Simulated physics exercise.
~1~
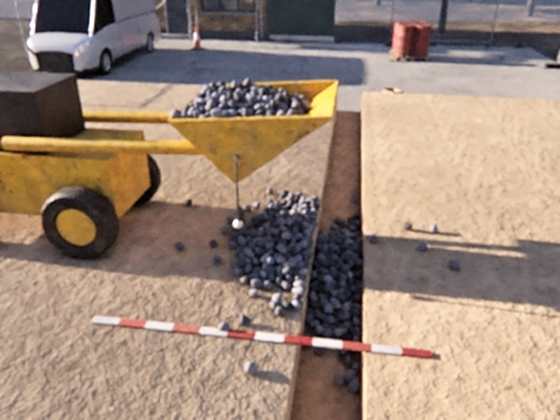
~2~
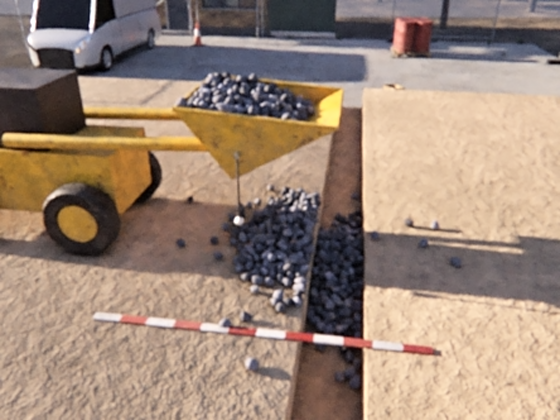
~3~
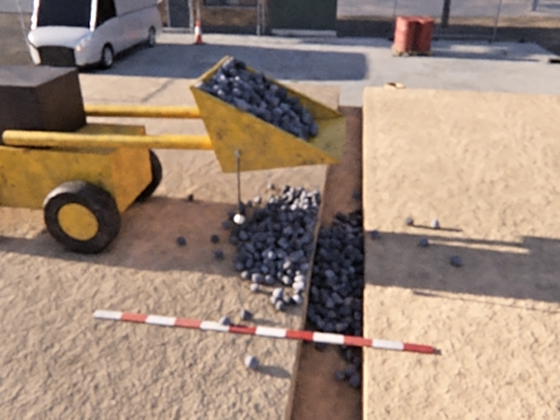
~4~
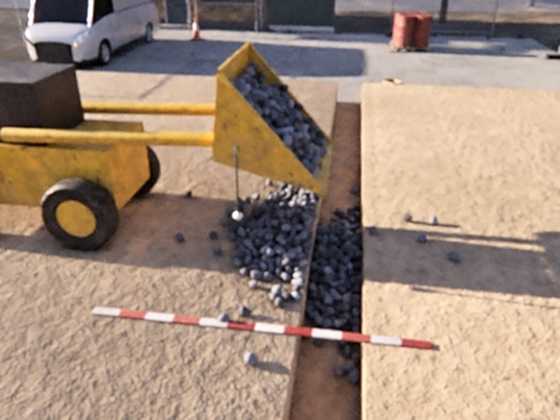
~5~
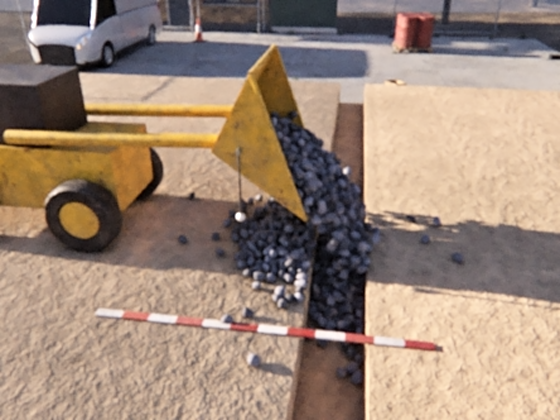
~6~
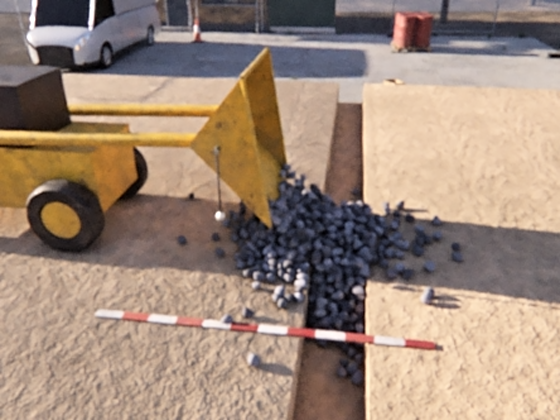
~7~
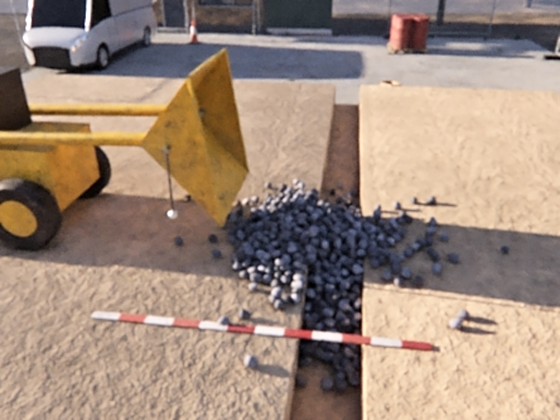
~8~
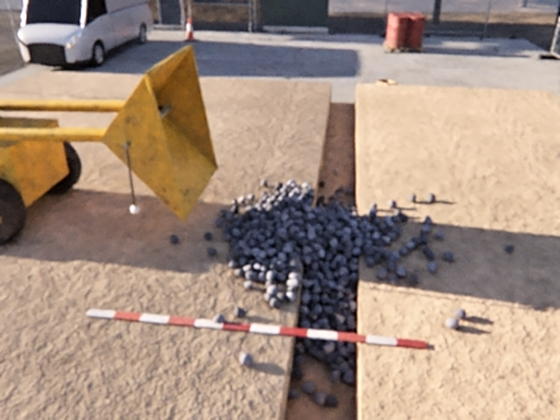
At the start, a yellow loader on the left holds a bucket heaped with dark rounded stones above an earlier pile that lies partly in a trench, with a red and white staff on the ground in front. The bucket begins to tip forward to the right, and the stones shift toward its lip. As it tilts steeply, they pour out onto the old pile and into the trench. The loader then backs away to the left, its bucket empty and still tipped. A larger heap remains across the trench, with some stones scattered on the far side.
